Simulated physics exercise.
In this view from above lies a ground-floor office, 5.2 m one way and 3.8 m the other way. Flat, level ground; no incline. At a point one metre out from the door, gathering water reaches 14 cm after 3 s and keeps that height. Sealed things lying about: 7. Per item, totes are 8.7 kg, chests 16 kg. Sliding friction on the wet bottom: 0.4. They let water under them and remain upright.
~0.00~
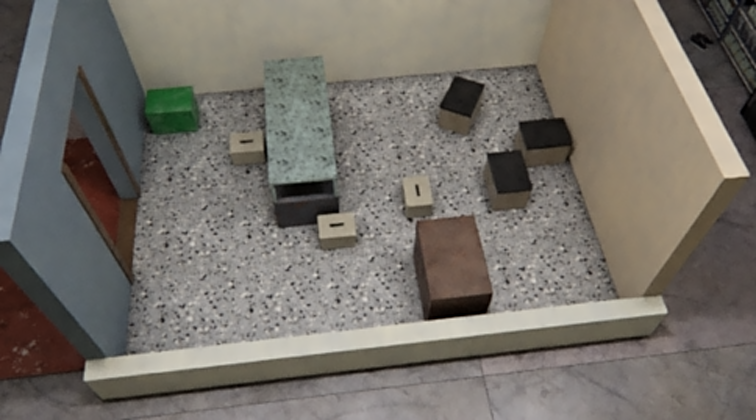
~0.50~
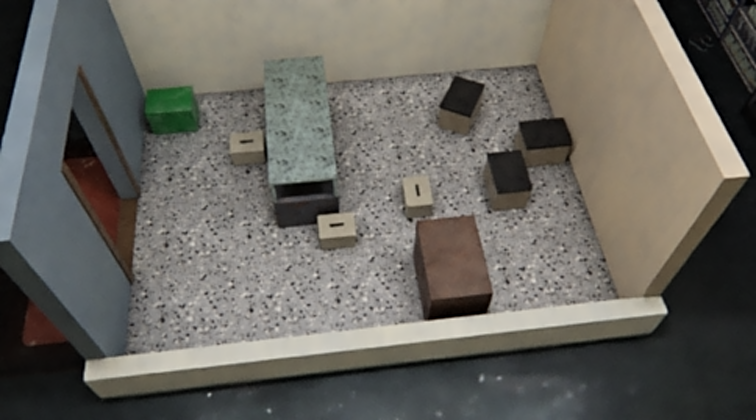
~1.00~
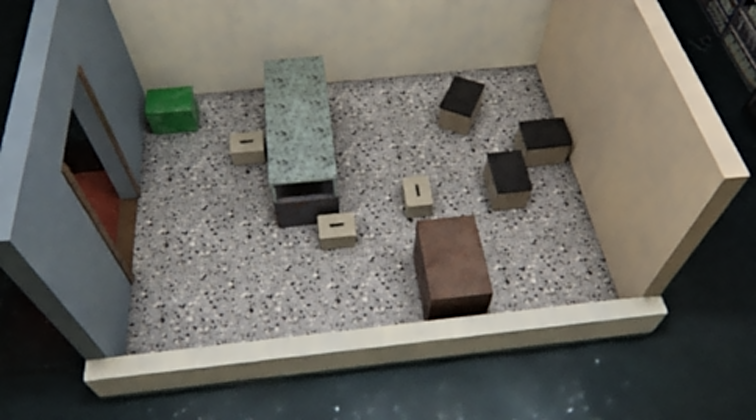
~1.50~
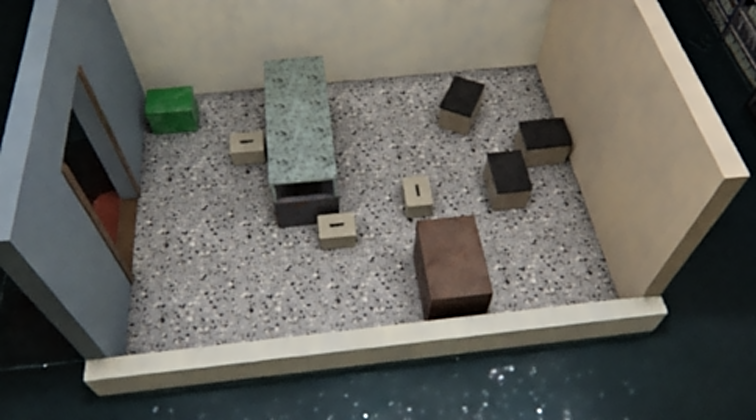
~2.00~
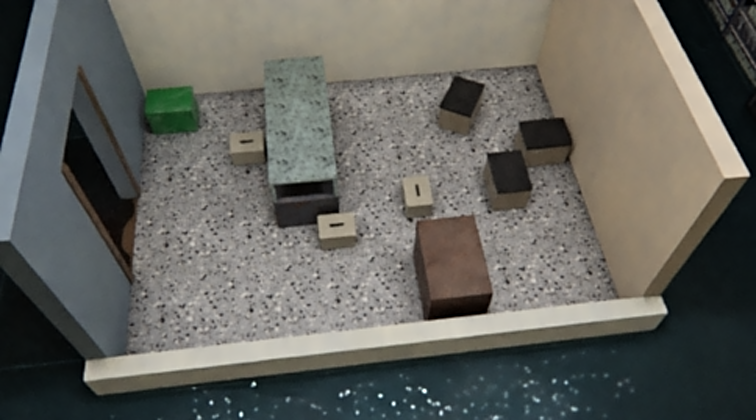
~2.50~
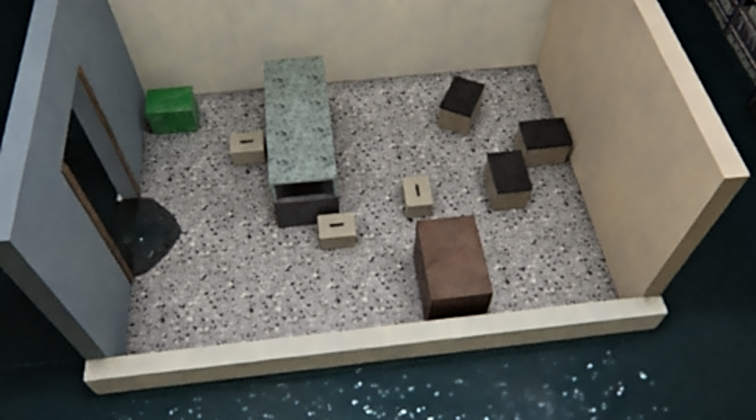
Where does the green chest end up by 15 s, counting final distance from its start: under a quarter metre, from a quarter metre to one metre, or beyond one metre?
Shifts somewhat.
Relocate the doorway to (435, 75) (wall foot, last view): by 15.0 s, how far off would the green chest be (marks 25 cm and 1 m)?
Well, the green chest doesn't really go anywhere.
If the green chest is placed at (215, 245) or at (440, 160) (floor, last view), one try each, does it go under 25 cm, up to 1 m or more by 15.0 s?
The first start leaves it well away, the second leaves it basically unmoved.
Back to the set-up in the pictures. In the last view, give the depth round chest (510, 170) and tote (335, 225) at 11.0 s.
First roughly 1 cm, second roughly 4 cm.
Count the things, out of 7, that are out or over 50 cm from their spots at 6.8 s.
1 in all.
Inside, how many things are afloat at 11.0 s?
At that instant the tally stands at 1.
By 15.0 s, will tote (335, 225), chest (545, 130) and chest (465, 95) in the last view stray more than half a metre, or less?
Taking them in order: Smaller; smaller; smaller.
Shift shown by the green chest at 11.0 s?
Roughly 10 cm.
After 3.5 s the green chest is near (169, 100), 0.0 m from its start, aground; 0 afloat.
After 6.8 s the green chest is near (169, 100), 0.0 m from its start, aground; 0 afloat.
After 11.0 s the green chest is near (167, 105), 0.1 m from its start, aground; 1 afloat.
After 15.0 s the green chest is near (159, 137), 0.6 m from its start, afloat; 1 afloat.
